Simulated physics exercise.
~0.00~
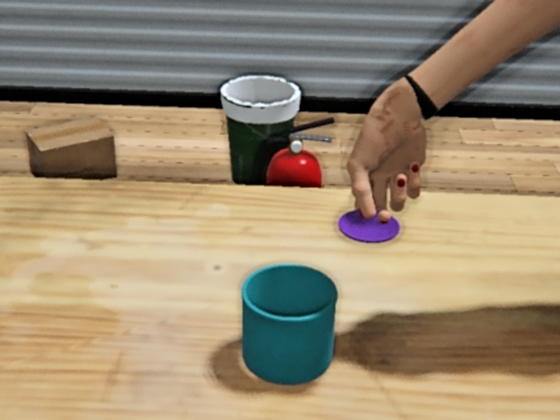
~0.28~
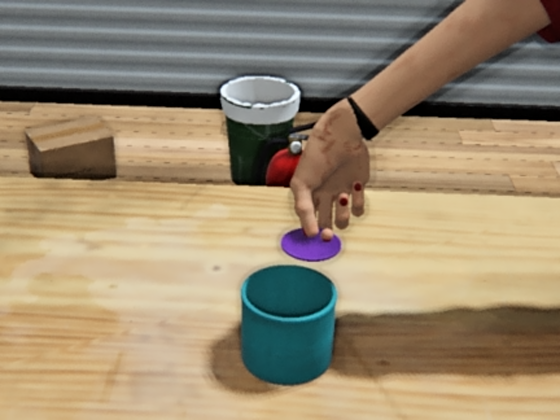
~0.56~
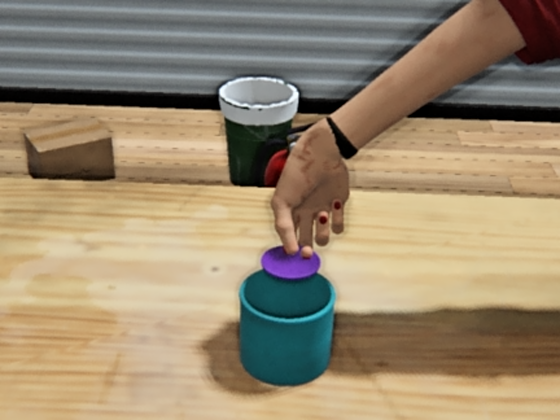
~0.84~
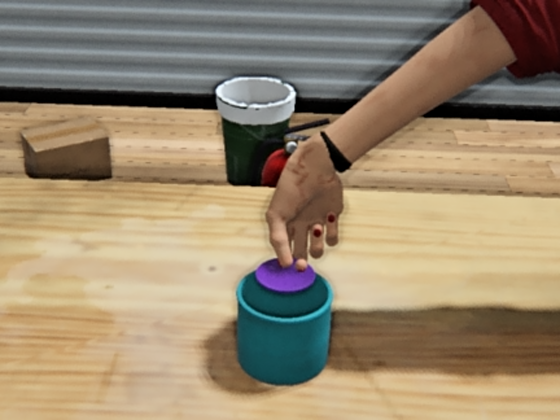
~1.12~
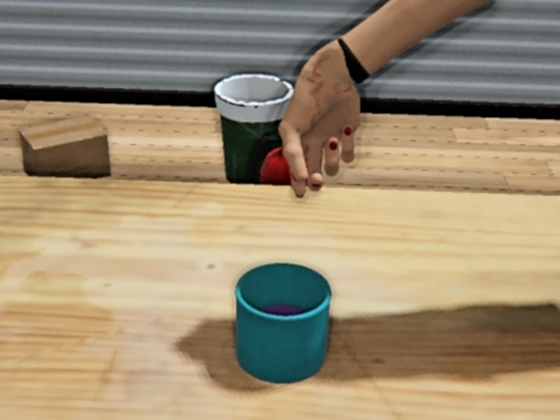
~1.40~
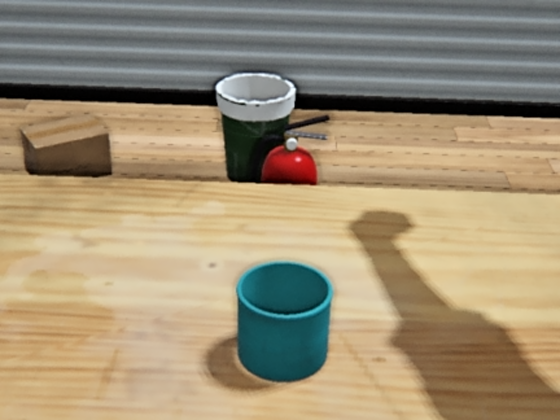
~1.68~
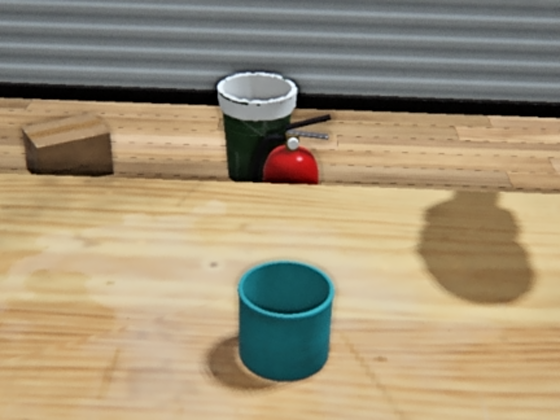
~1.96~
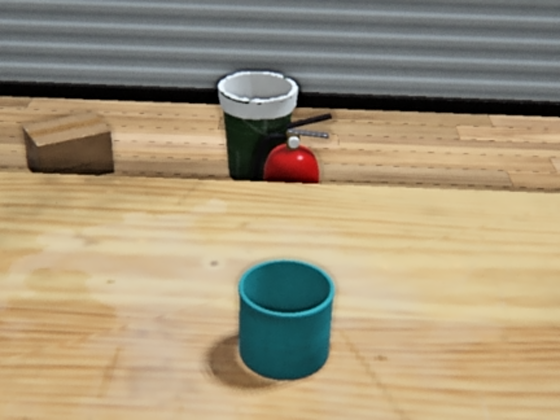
A hand moves a purple saucer left over a teal beaker and drops it inside.
